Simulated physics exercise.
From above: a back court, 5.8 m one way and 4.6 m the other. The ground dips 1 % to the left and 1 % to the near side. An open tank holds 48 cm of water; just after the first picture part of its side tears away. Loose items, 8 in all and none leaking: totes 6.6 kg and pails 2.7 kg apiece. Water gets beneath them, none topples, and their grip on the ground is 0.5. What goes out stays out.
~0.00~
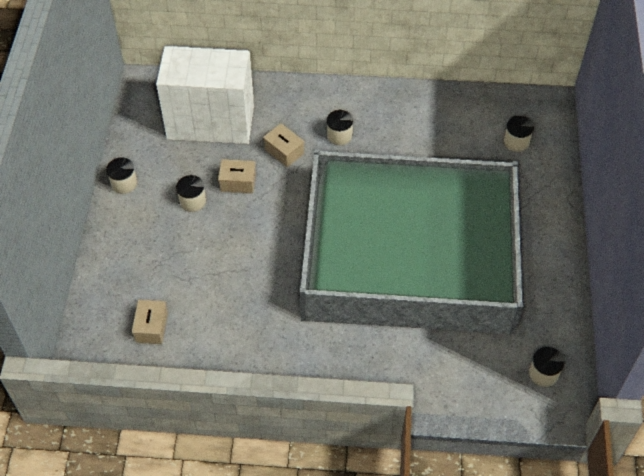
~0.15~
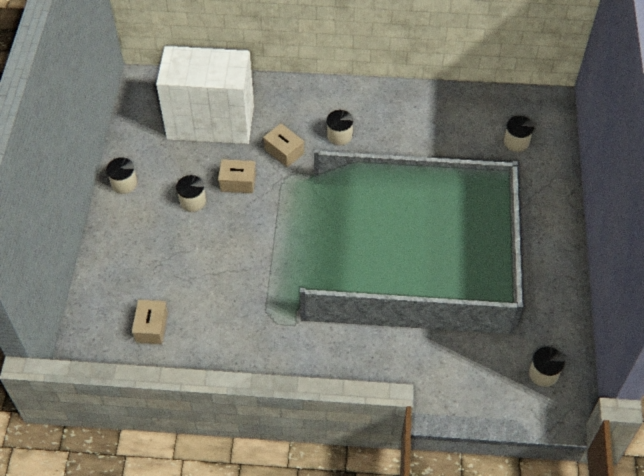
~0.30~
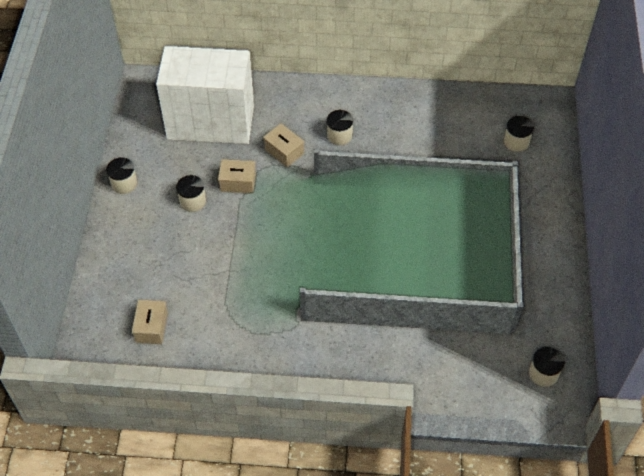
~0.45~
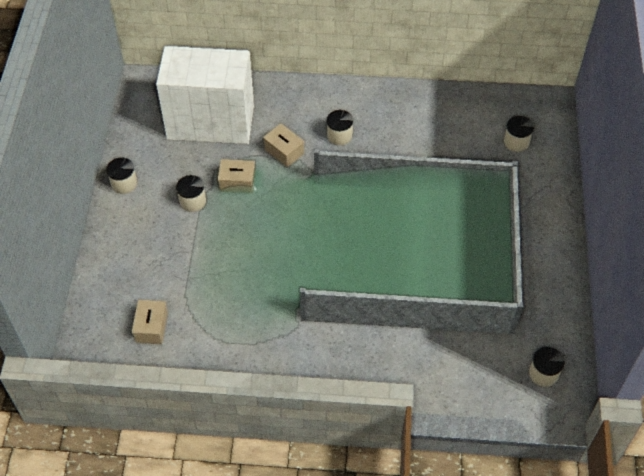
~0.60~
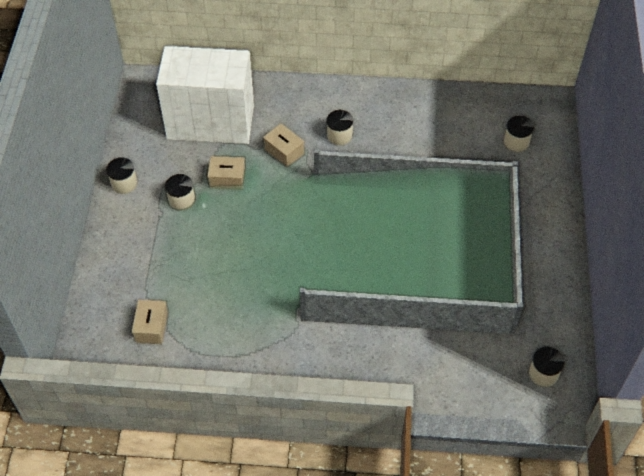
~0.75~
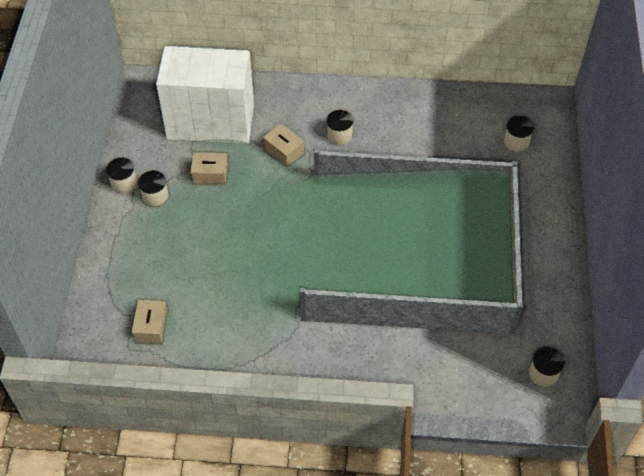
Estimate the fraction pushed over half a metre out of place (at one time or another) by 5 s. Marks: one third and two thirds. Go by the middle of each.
That comes to between one and two thirds.
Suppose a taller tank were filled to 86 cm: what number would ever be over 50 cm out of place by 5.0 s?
Then 7.
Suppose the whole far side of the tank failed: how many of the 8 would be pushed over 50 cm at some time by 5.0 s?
Then 8.
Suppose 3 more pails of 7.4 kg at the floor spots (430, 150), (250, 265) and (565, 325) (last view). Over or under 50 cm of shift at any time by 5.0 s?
In turn: Less, more, less.
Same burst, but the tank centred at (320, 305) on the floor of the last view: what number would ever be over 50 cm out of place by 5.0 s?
In that case 6 of them.
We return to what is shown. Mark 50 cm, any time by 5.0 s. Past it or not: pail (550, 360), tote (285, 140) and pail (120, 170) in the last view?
In that order: Under, less, over.
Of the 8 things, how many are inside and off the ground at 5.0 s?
I count 3.
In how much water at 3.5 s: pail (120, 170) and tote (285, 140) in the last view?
About 11 and 2 cm.
After 1.1 s 2 of 8 are over 50 cm from their spots; 0 afloat.
After 2.2 s 4 of 8 are over 50 cm from their spots; 3 afloat.
After 3.5 s 3 of 8 are over 50 cm from their spots; 3 afloat.
After 5.0 s 5 of 8 are over 50 cm from their spots, and 5 have been at some point; 3 afloat.
